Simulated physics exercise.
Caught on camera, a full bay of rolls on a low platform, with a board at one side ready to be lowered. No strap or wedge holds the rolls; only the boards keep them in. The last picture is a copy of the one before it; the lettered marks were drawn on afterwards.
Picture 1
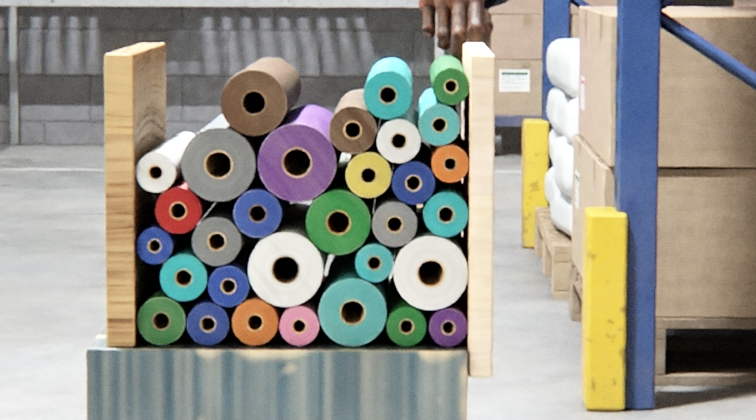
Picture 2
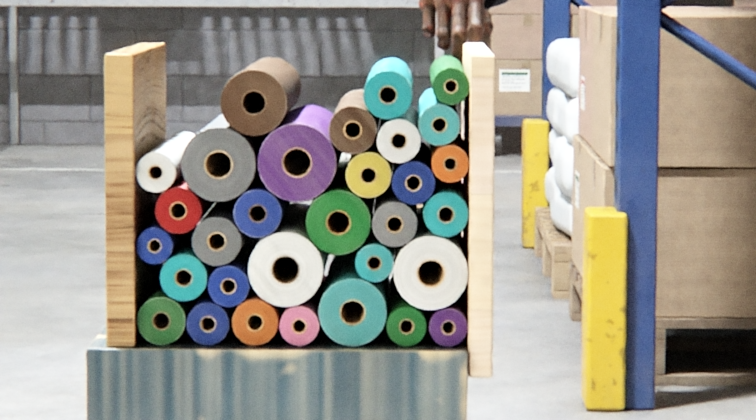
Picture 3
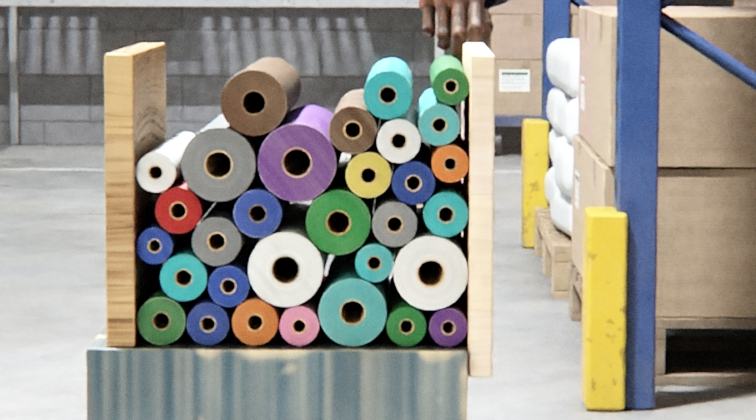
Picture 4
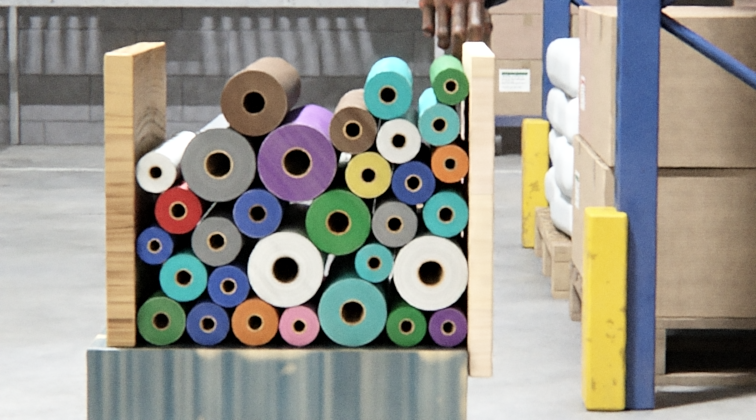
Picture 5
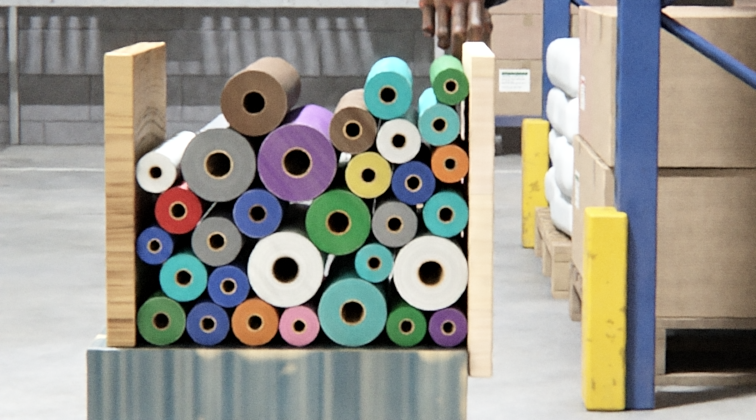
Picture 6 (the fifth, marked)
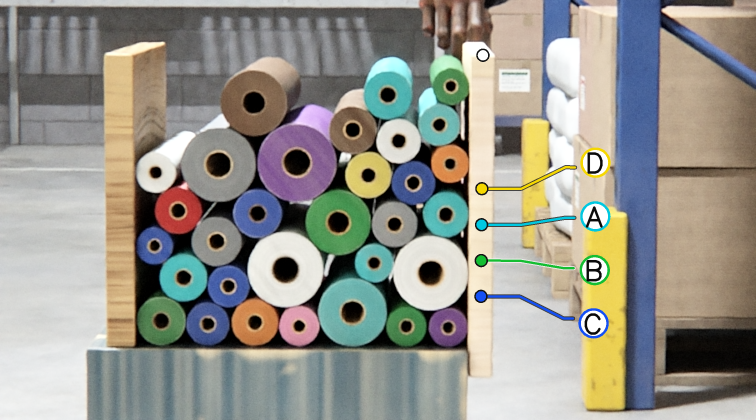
The footage shows colourful rolls of various sizes stacked between two upright wooden boards on a low platform in a warehouse, with a hand at the top near the right board. Nothing visibly moves.
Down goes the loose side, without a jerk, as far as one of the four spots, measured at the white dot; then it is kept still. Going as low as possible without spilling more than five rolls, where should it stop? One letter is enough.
The answer is mark A.
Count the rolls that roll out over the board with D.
It comes to one.
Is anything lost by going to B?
Yes, at B.
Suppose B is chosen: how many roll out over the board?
The count is seven.
On the marked copy, A at (481, 225); B at (481, 261); C at (480, 296); D at (481, 189); the white dot at (482, 55).
With A. Early on, top of the board (470, 135).
Further on, top of the board (469, 222).
At the end, top of the board (469, 224), three out over the board.
As for the rest, B more than five out over the board; C more than five out over the board; D one out over the board.
